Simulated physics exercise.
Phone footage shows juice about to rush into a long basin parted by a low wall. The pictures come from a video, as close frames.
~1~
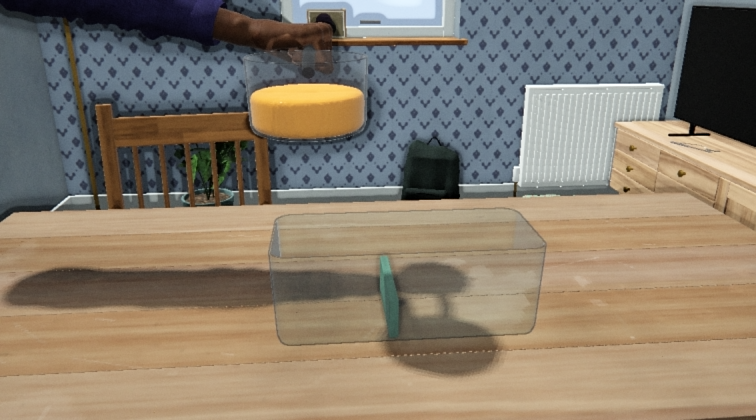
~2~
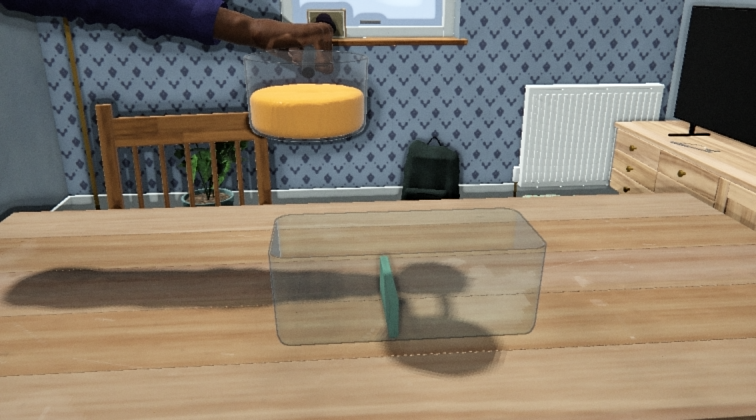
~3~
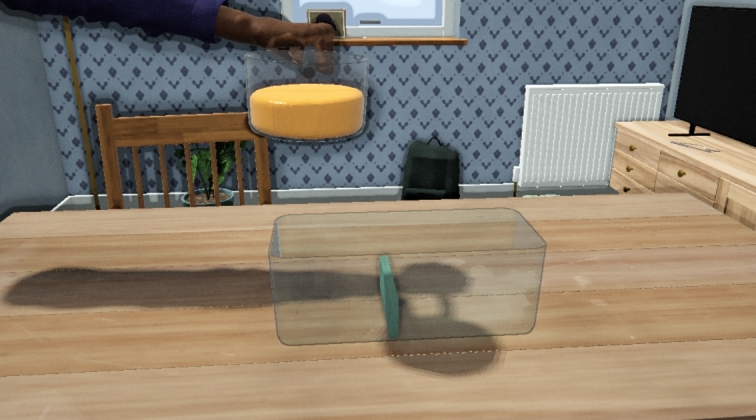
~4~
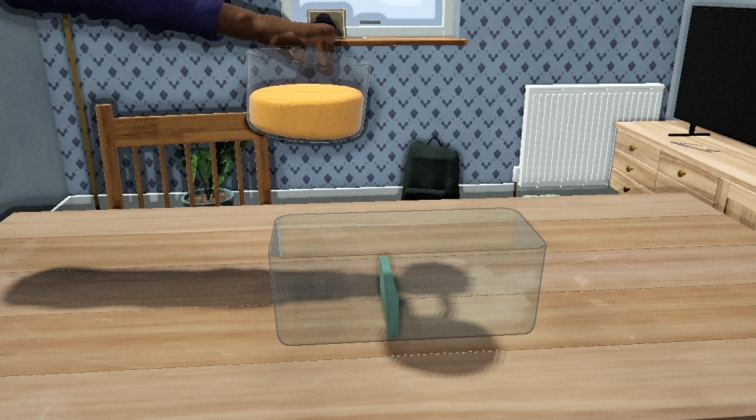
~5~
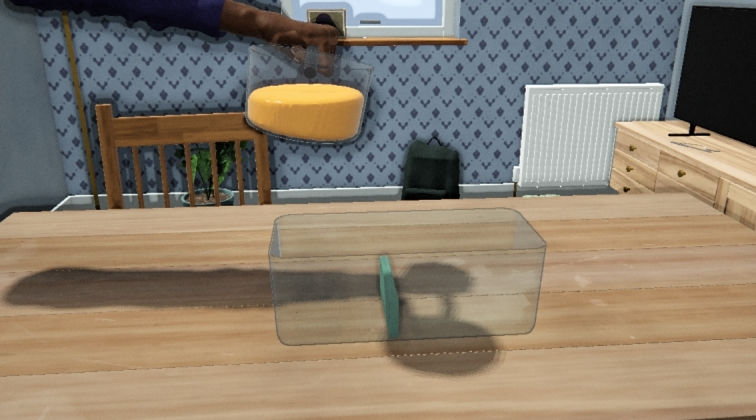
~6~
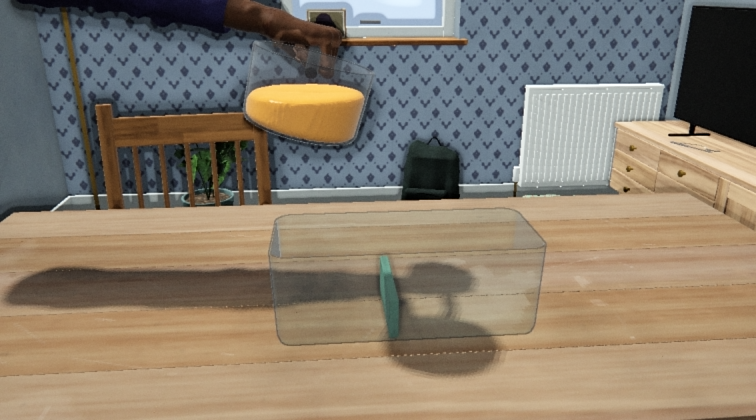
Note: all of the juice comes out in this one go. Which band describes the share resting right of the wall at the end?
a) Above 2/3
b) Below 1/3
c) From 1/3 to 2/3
a.
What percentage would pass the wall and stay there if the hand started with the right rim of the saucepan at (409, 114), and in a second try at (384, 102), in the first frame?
The first start yields 95 per cent, the second 95 per cent.
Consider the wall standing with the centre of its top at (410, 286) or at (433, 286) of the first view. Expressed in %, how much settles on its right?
55 per cent, then 15 per cent, roughly.
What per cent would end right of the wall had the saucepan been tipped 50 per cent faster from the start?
Estimate: Around 90 %.
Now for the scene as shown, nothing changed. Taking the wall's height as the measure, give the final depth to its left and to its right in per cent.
Roughly 0 left of the wall, roughly 40 right of it.
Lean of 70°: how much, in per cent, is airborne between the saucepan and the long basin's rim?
25 %.
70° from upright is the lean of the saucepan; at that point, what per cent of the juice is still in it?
Around 75 percent remains.
A moment on, the saucepan is tipped part way and 75 per cent is still to pour, 0 is left of the wall and 0 right of it.
Next, the saucepan is tipped right over and 19 per cent is still to pour, 2 is left of the wall and 59 right of it.
Then the saucepan is tipped right over and 1 per cent is still to pour, 6 is left of the wall and 89 right of it.
Later the saucepan is tipped right over and 0 per cent is still to pour, 7 is left of the wall and 93 right of it.
At rest 7 per cent lies left of the wall, 93 right of it and 0 outside.
